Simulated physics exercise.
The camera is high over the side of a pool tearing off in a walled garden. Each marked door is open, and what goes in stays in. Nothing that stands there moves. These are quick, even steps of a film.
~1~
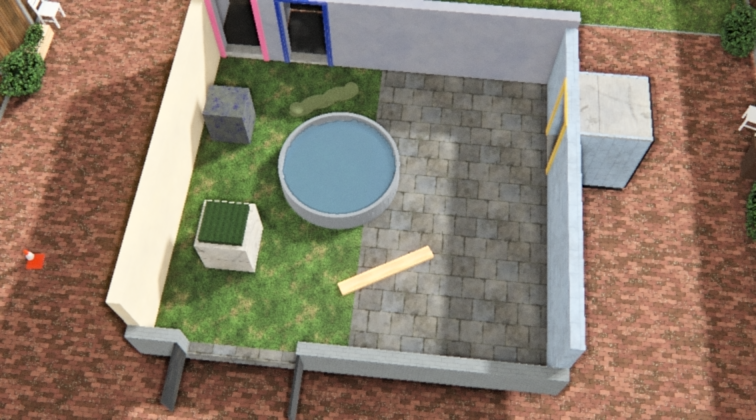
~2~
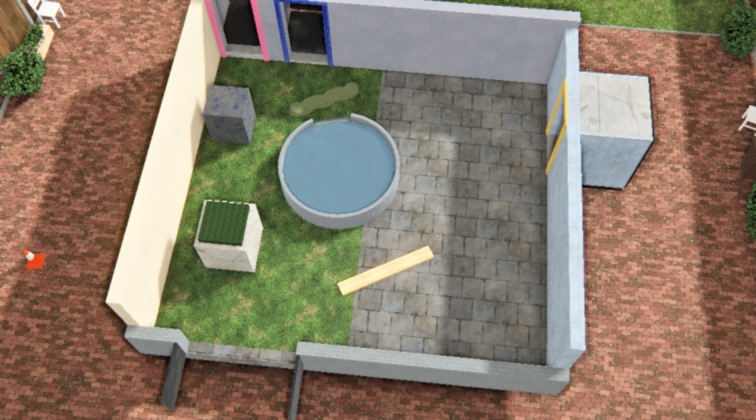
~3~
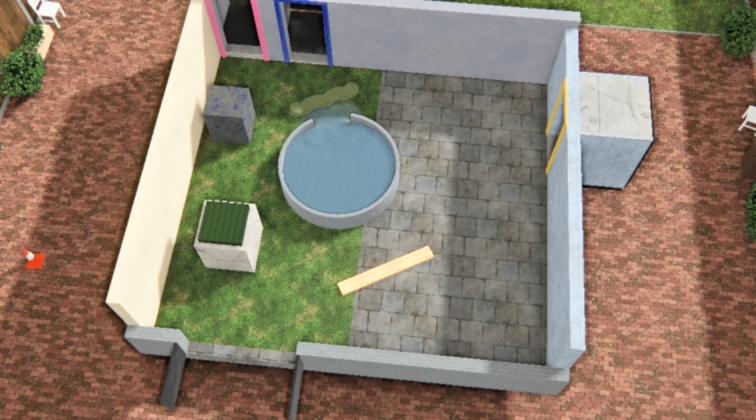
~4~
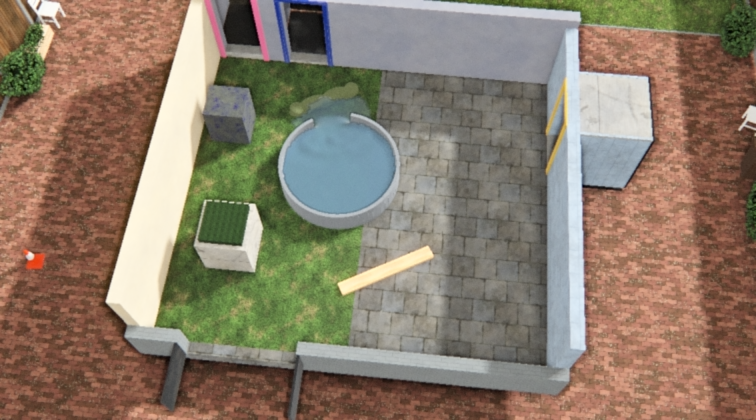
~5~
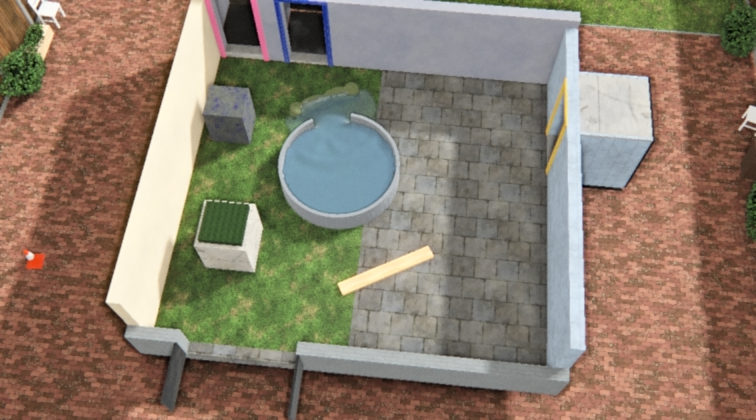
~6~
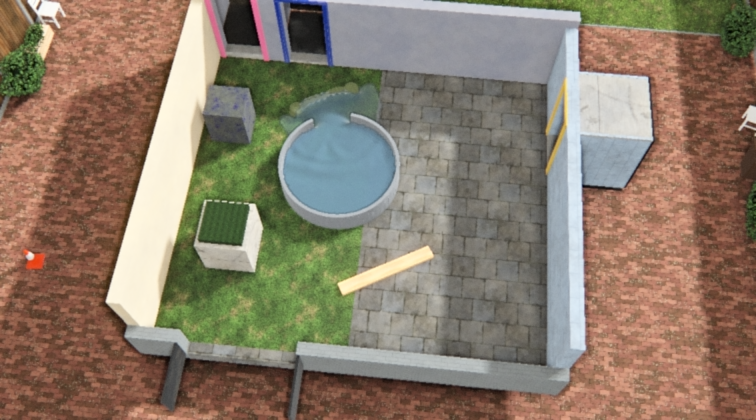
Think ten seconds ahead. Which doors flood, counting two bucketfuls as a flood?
The pink door admits no more than that; the yellow door lets in a lot; the blue door admits no more than that.
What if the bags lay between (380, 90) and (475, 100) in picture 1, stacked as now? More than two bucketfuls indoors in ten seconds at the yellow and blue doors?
One by one: The yellow door holds, the blue door goes over.
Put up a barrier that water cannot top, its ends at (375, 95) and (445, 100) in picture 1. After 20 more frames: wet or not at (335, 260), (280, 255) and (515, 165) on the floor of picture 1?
In that order: Free of water, clear, under water.
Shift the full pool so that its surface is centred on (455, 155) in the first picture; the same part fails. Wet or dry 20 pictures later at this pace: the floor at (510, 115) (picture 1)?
Verdict: Awash.
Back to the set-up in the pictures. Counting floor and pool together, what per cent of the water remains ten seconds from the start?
Roughly 98 per cent.
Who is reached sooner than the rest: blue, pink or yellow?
I say the blue one.
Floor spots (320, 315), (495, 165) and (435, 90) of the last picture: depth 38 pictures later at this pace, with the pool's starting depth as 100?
In turn 0, 6 and 12 in a hundred.
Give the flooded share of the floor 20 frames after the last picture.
Near 35 in a hundred.
A moment on, water covers 10 % of the floor; the pink door not reached, the yellow door not reached, the blue door not reached.
Next, water covers 20 % of the floor; the pink door not reached, the yellow door not reached, the blue door wet at the sill, nothing in.
Then, water covers 35 % of the floor; the pink door not reached, the yellow door not reached, the blue door wet at the sill, nothing in.
Later, water covers 50 % of the floor; the pink door wet at the sill, nothing in, the yellow door under two buckets in, the blue door wet at the sill, nothing in.
In the end, water covers 75 % of the floor; the pink door wet at the sill, nothing in, the yellow door over two buckets in, the blue door wet at the sill, nothing in.
